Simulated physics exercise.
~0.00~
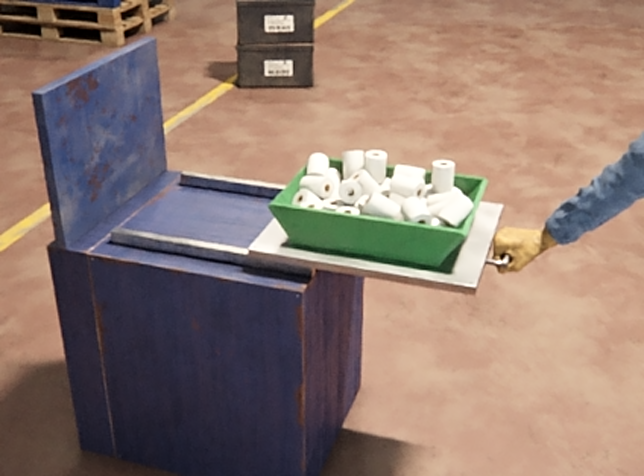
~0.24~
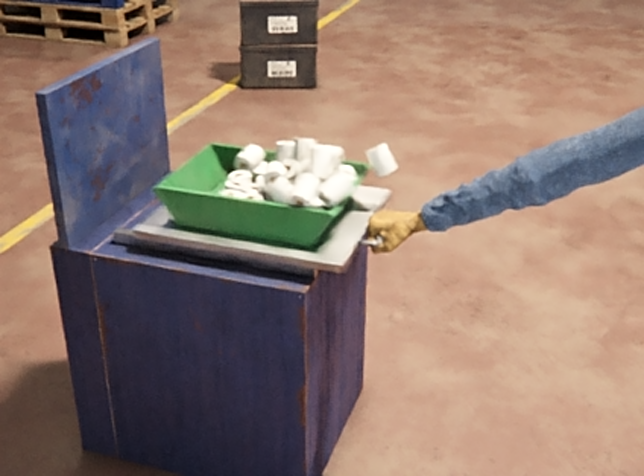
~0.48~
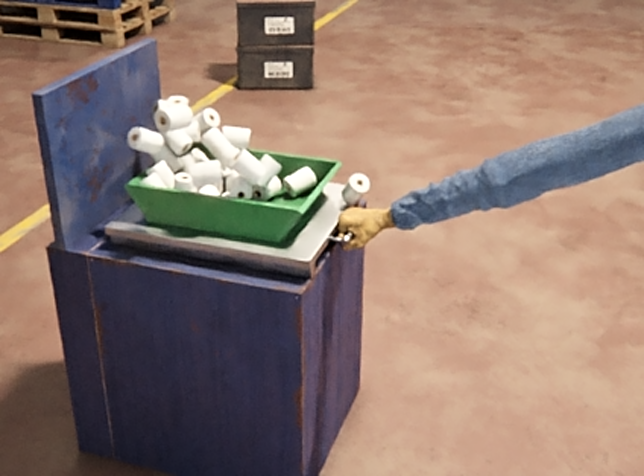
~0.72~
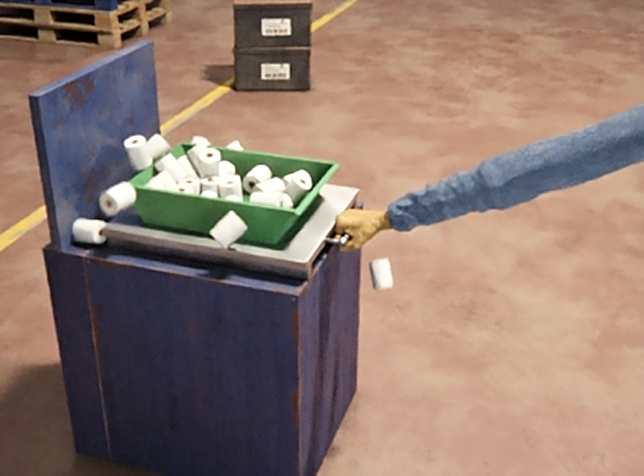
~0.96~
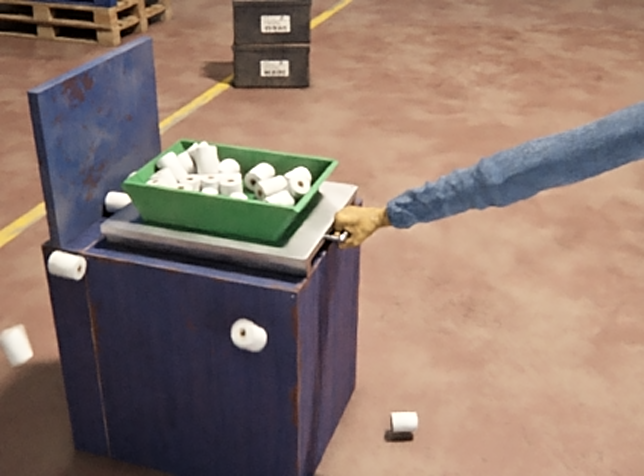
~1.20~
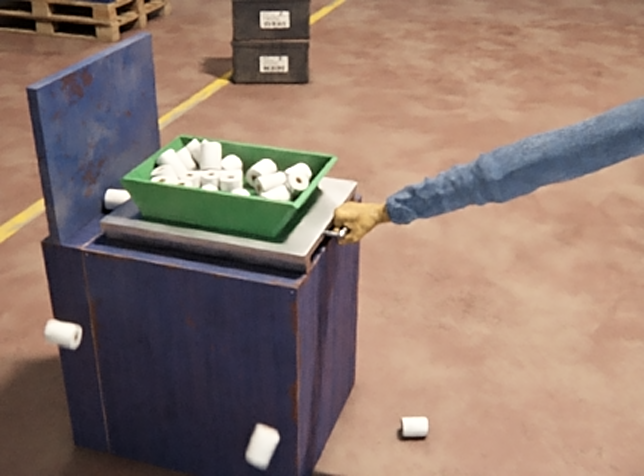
At first, a green container heaped with loose white paper rolls rests on a metal shelf pulled out from a blue cabinet, while a gloved hand grips its handle. The arm pushes the shelf hard to the left towards the upright back panel, and one roll flies off behind, on the right. As the shelf stops, the rolls surge up against the left end of the container. Several spill over its edges, tumbling past the cabinet's front and left side, while another drops on the right. Finally, the container sits still, visibly less full, with one roll on the shelf, one lying on the floor and others still falling.
